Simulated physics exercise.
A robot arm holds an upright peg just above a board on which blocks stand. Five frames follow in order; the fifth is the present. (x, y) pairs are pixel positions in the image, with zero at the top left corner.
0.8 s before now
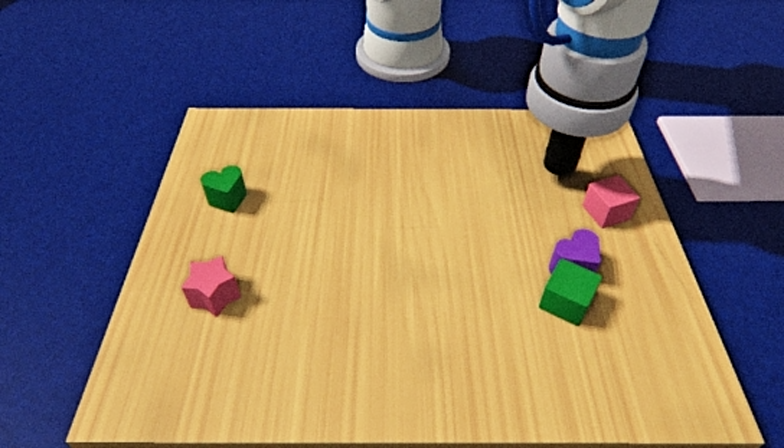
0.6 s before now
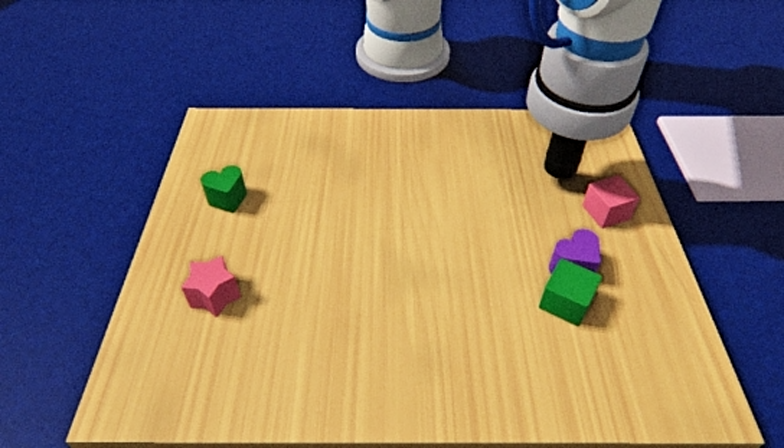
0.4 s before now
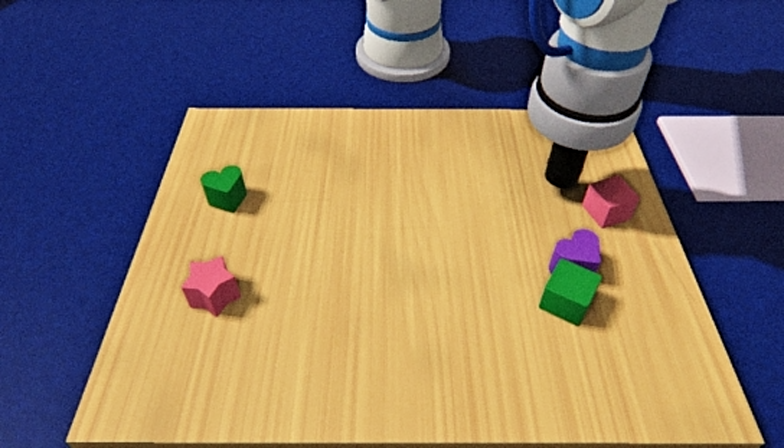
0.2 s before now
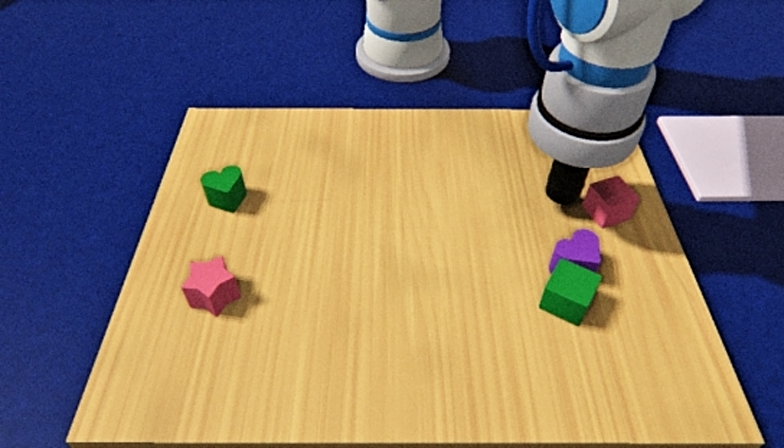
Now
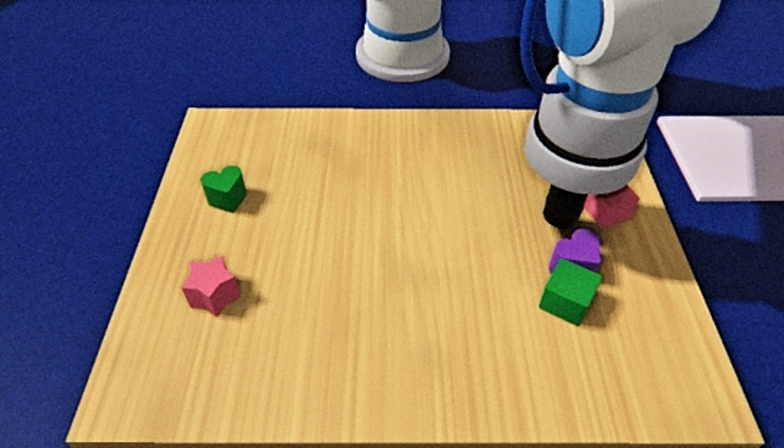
A white and blue robot arm holds a black peg upright over the right side of a pale wooden board, seen from above at an angle on a blue surface. A green heart and a pink star sit at left, while a pink block, a purple heart and a green cube stand at right. The peg moves slowly a short way toward the viewer, passing left of the pink block, while the blocks and camera stay still.
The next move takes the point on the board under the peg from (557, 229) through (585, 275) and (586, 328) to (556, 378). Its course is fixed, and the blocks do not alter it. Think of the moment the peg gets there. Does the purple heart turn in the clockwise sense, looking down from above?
Answer: No.
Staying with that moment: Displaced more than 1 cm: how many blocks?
My guess is two.
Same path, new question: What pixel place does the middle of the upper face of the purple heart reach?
It will likely be found at (612, 371).
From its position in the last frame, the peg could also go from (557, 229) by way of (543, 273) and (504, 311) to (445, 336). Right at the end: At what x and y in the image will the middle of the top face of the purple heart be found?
That would be at about pixel (583, 269).
On the path given first. One third of the way, peg at (590, 264); green square at (574, 307), turned 20° clockwise; purple heart at (602, 286), turned 40° clockwise.
Two thirds of the way, peg at (591, 317); green square at (560, 352), turned 50° clockwise; purple heart at (611, 342), turned 25° clockwise.
At the end, peg at (561, 368); green square at (523, 388), turned 75° clockwise; purple heart at (612, 371), turned 25° anticlockwise; pink square still.
